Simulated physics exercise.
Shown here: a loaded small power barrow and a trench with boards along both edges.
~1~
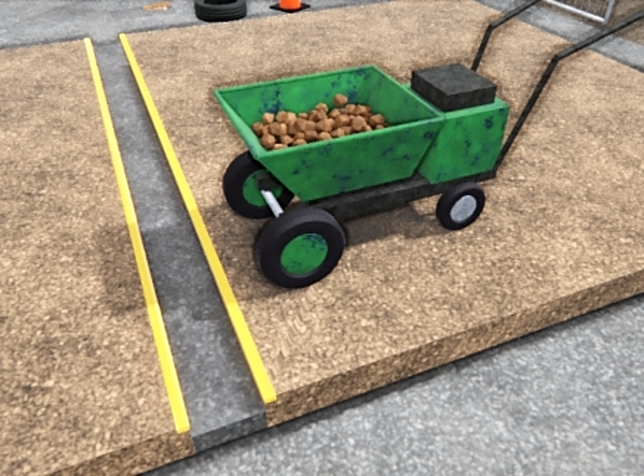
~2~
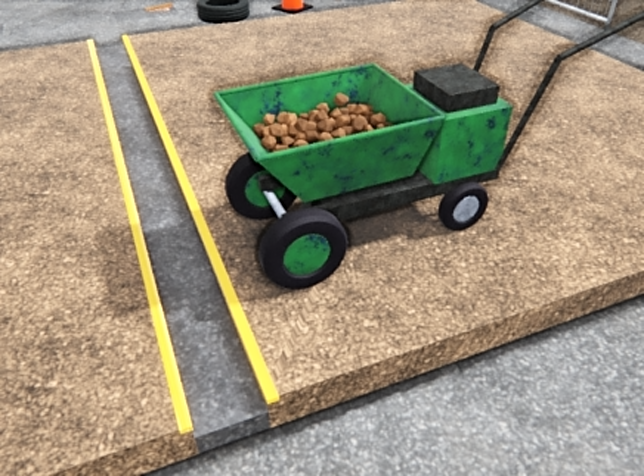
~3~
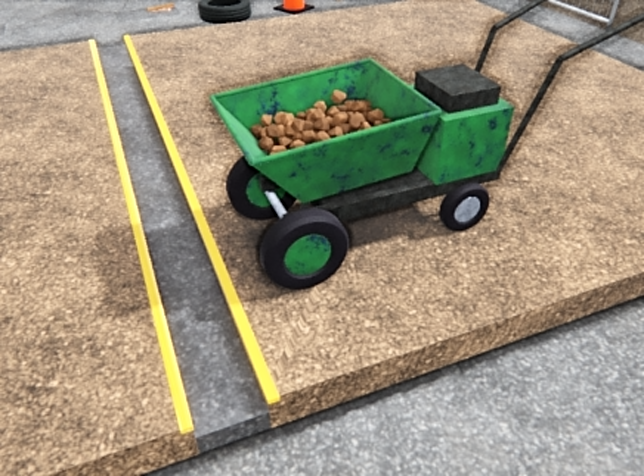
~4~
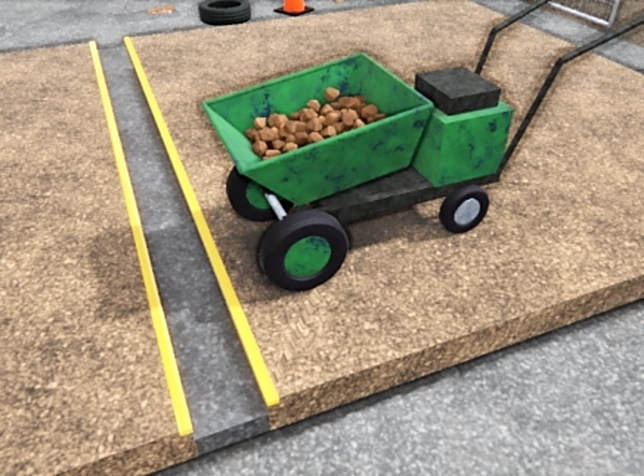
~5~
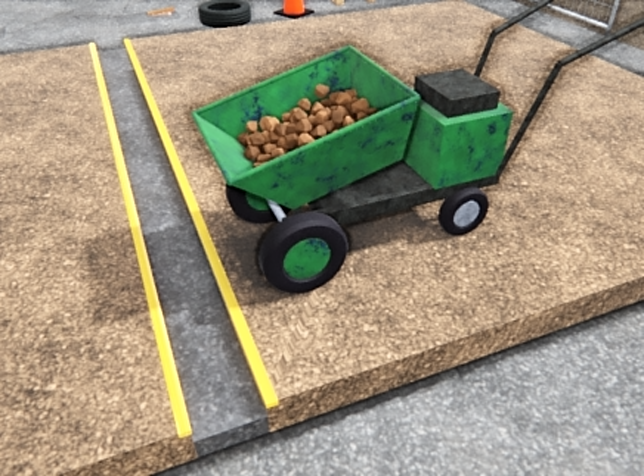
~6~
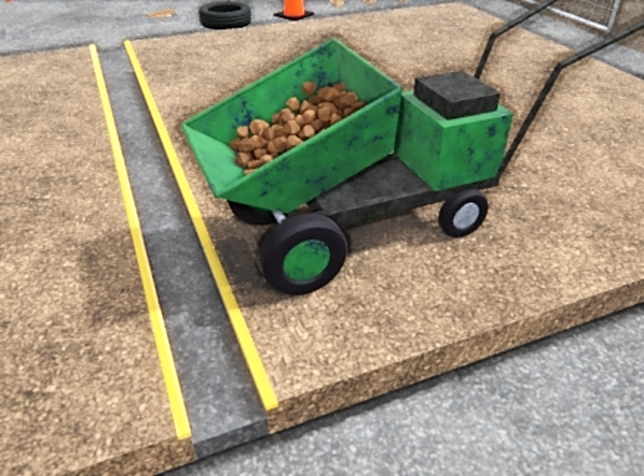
Green power barrow's skip loaded with brown clods tilting gradually forward to the left, beside a narrow yellow-edged trench, wheels staying still.
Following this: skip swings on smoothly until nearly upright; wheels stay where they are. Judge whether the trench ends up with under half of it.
Most of the load will not go into the trench.
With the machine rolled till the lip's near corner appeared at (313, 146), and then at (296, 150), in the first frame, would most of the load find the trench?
Run 1 - a majority. Run 2 - a majority.
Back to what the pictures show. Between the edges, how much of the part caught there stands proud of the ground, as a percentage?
I'd put it near 40 in a hundred.
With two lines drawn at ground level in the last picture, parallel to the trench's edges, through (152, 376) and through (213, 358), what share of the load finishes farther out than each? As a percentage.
In order: Near 30 %, then 80 %.
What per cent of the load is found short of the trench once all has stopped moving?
Roughly 0 per cent of the load.
Soon after the last picture, skip tipped steeply; all in the skip.
A little later, skip tipped right over; most in the skip; a small part in or heaped over the trench; a small part beyond it; a stray few falling.
Later still, skip tipped right over; about a quarter in the skip; about a third in or heaped over the trench; about half beyond it.
At rest, skip tipped right over; about a quarter in the skip; about a third in or heaped over the trench; about half beyond it.
